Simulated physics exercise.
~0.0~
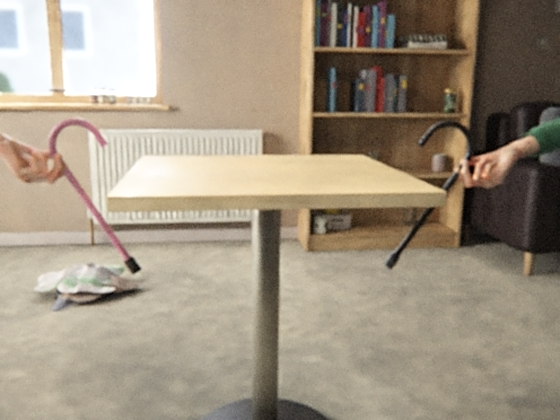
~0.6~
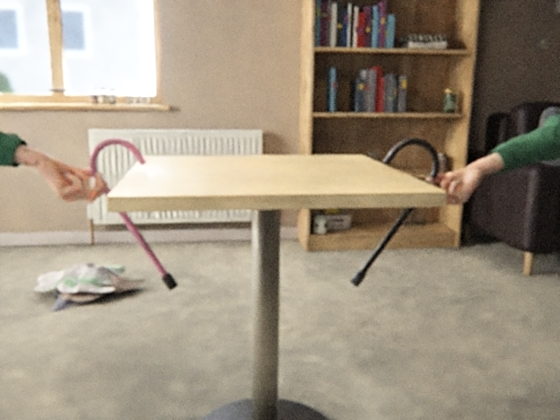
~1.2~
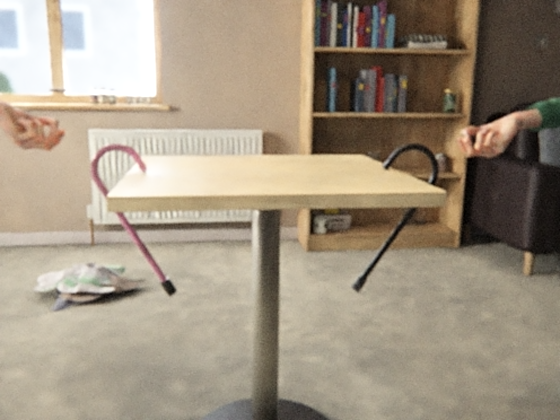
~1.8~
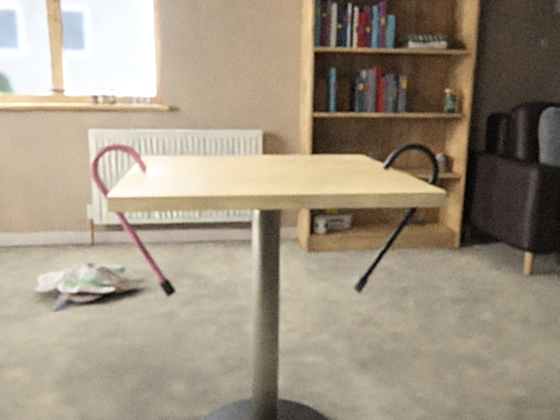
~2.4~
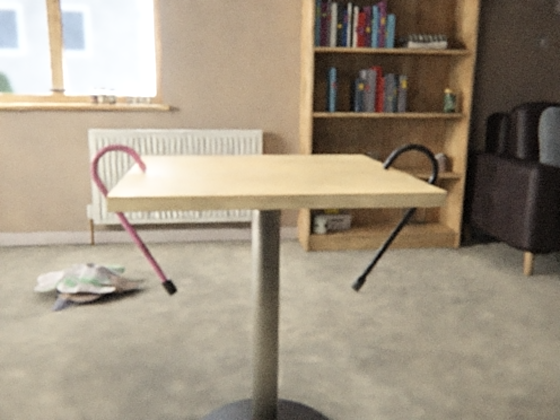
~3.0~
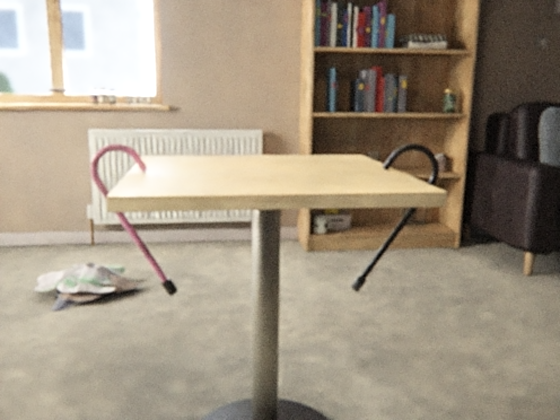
The clip shows a small table in a room as two hands bring in a pink cane from the left and a black cane from the right, hooking them over opposite ends. The hands let go and withdraw, and both canes remain hanging still from the table.
